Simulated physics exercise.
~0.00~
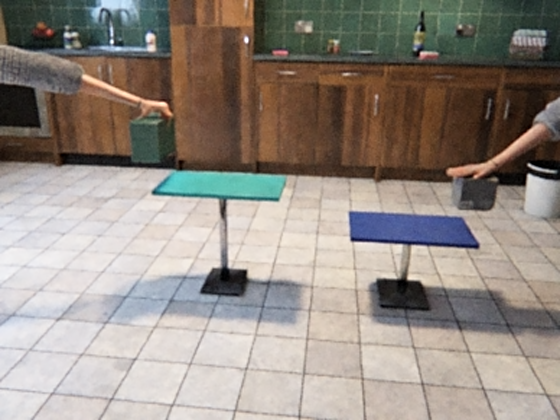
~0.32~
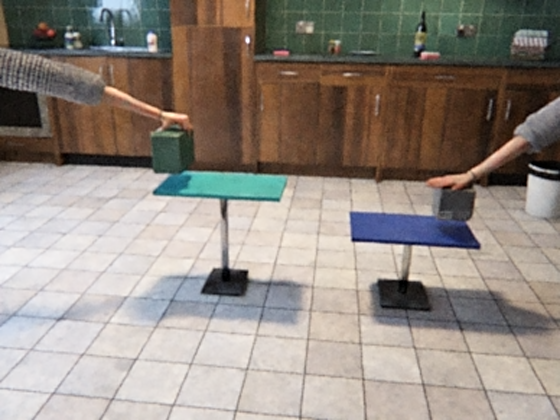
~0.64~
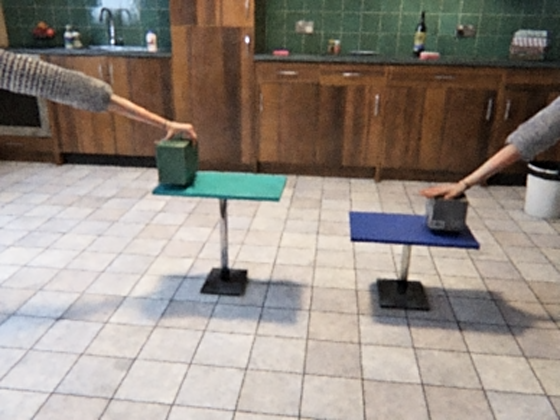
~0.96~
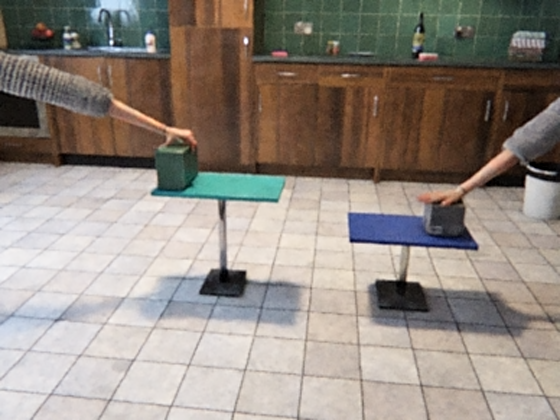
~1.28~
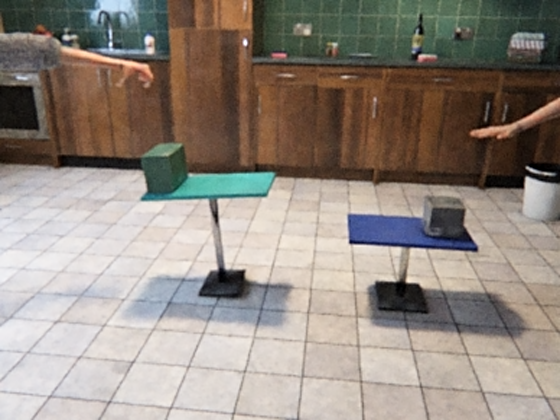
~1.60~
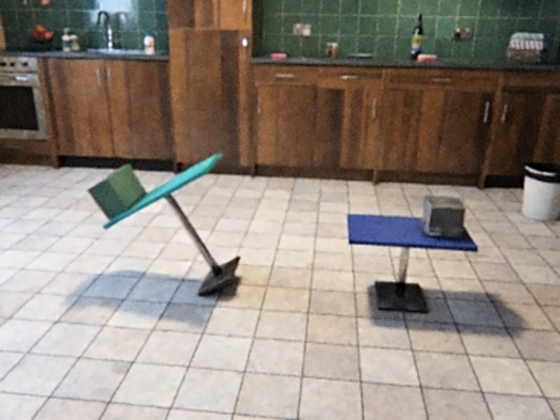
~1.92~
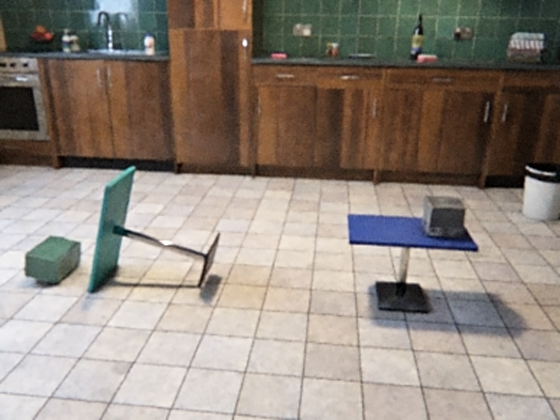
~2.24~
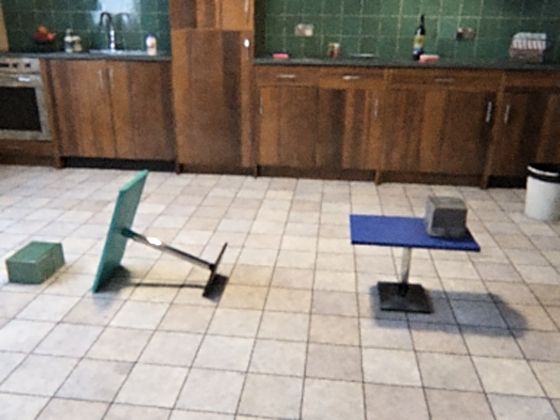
Two hands lowered a green block onto the left end of a turquoise table and a grey block onto the right side of a blue one, then let go. The turquoise table toppled left, dropping its block on the floor, while the blue table stayed upright.
